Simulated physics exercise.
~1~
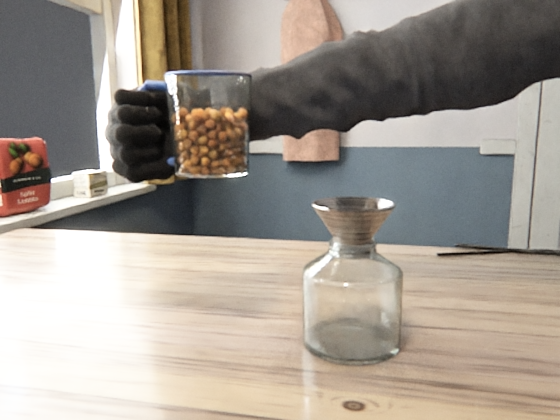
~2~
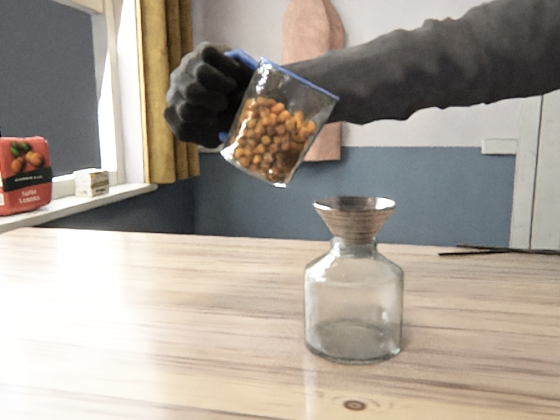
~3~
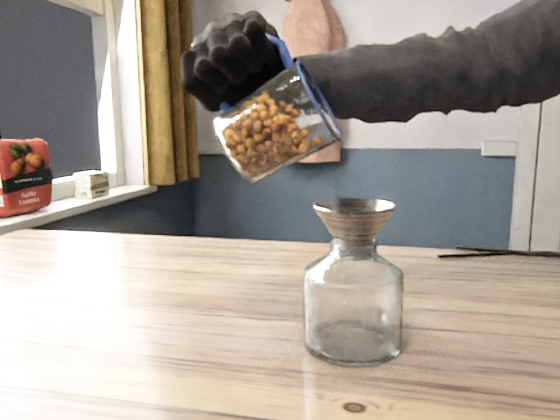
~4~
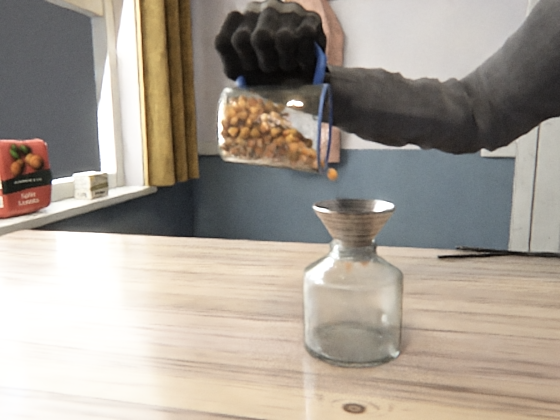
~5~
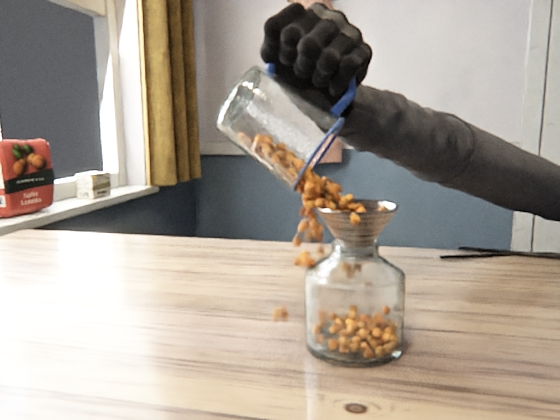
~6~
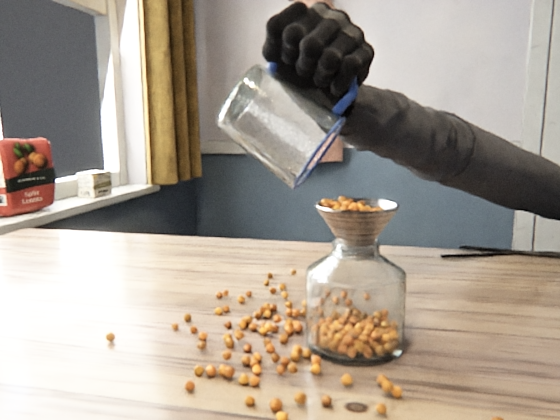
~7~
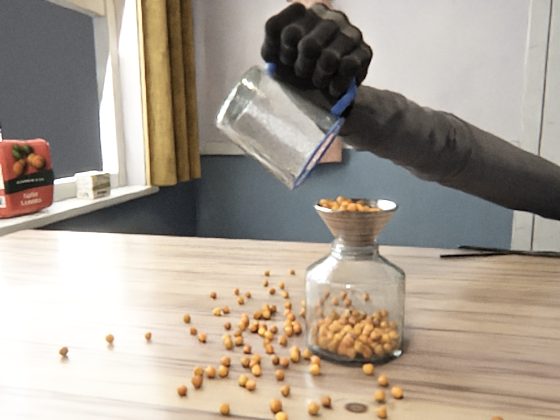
A dark-gloved hand tipped a clear measuring cup of roasted chickpeas over a funnel in a glass jar, pouring until the cup was empty; some landed in the jar, some stayed heaped in the funnel, and others spilled and scattered across the wooden table.
